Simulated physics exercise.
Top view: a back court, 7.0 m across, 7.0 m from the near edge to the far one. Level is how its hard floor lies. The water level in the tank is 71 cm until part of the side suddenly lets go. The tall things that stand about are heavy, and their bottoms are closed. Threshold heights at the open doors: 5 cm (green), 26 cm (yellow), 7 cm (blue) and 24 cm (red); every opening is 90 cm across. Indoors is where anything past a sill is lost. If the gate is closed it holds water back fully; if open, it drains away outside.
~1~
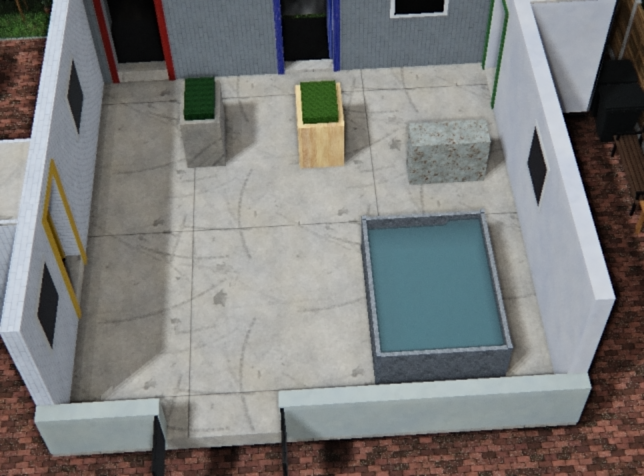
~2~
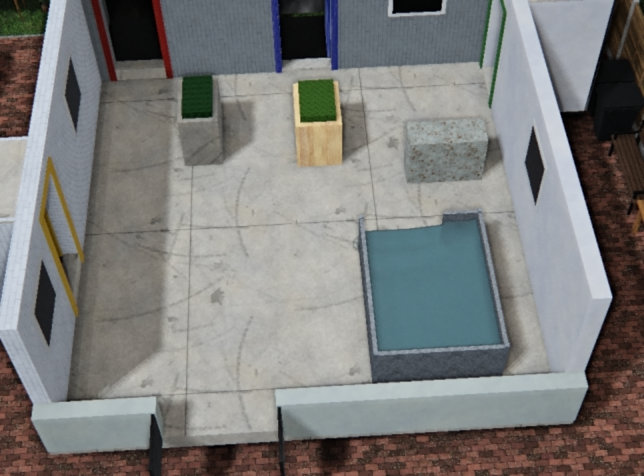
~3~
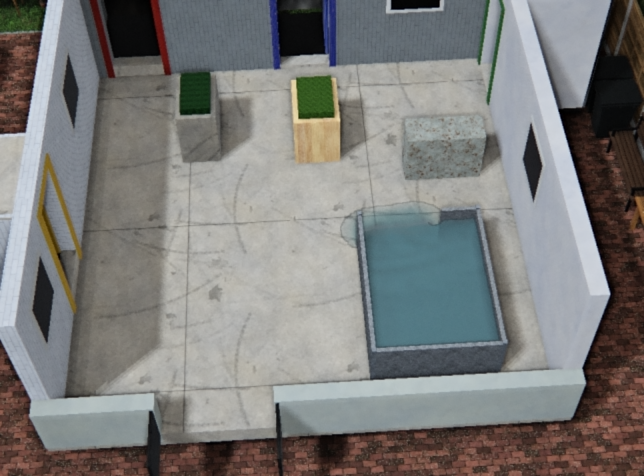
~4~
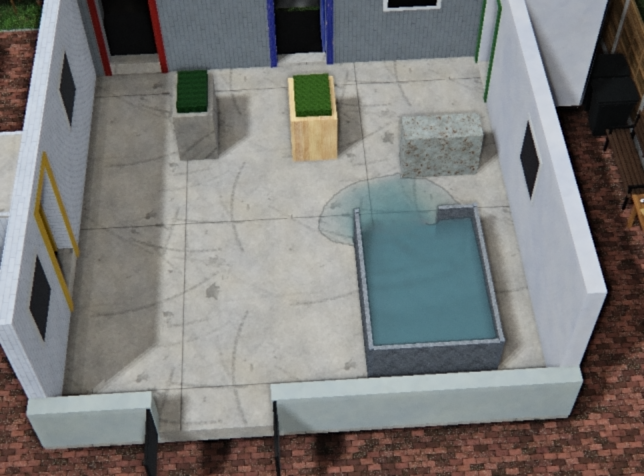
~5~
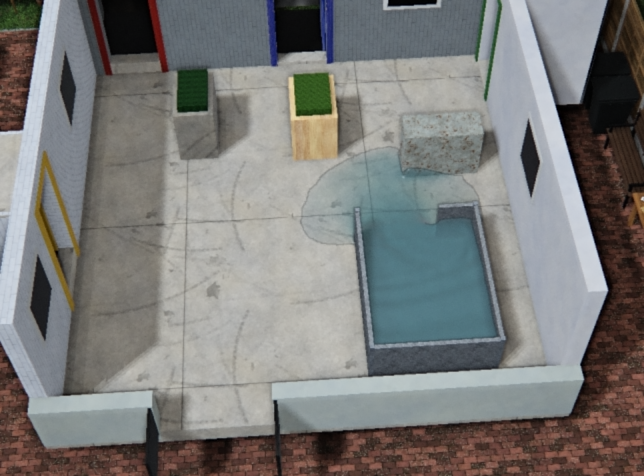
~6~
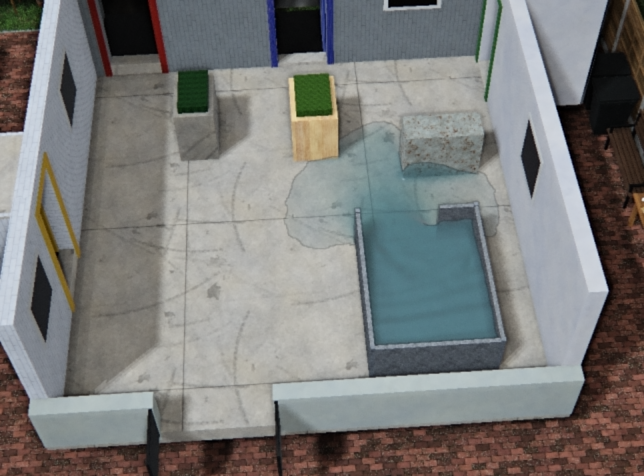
Water pours through a gap in the far side of a rectangular tank in a walled courtyard, then spreads across the concrete floor in a widening sheet, reaching around the speckled stone block and close to the wooden planter.
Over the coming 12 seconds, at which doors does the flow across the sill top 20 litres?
My prediction: The green door lets the inflow top the limit; the yellow door holds the inflow within the limit; the blue door lets the inflow top the limit; the red door holds the inflow within the limit.
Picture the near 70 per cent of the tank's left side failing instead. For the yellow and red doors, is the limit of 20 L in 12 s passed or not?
Well, against that limit, at yellow it's within bounds, and at red it's within bounds.
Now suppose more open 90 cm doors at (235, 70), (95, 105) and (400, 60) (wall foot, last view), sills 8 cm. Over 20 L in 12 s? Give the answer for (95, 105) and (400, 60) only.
The first doorway goes beyond and the second goes beyond.
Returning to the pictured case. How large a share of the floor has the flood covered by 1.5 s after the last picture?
Wet share: Near 35 percent.
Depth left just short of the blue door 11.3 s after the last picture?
Roughly 5.5 cm deep.
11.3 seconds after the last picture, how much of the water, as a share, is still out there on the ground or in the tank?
Some 84 in a hundred.
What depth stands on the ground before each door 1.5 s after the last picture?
Depth readings (cm): Green = 1; yellow = 0; blue = 16; red = 0.
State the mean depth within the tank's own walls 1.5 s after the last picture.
About 35 centimetres on average.
Then, 0.7 s after the last picture water covers 20 % of the floor and is deepest (40 cm) near (413, 185); green door not reached, yellow door not reached, blue door not reached, red door not reached.
Then, 1.5 s after the last picture water covers 35 % of the floor and is deepest (39 cm) near (365, 67); green door not reached, yellow door not reached, blue door 16 cm at the sill, 21 L in, red door not reached.
Then, 2.8 s after the last picture water covers 55 % of the floor and is deepest (27 cm) near (472, 61); green door 18 cm at the sill, 55 L in, yellow door not reached, blue door 13 cm at the sill, 64 L in, red door 3 cm at the sill, 0 L in.
Then, 6.3 s after the last picture water covers 80 % of the floor and is deepest (15 cm) near (344, 157); green door 11 cm at the sill, 220 L in, yellow door 4 cm at the sill, 0 L in, blue door 10 cm at the sill, 92 L in, red door 11 cm at the sill, 0 L in.
Then, 11.3 s after the last picture water covers 95 % of the floor and is deepest (10 cm) near (62, 423); green door 7 cm at the sill, 275 L in, yellow door 4 cm at the sill, 0 L in, blue door 5 cm at the sill, 103 L in, red door 7 cm at the sill, 0 L in.
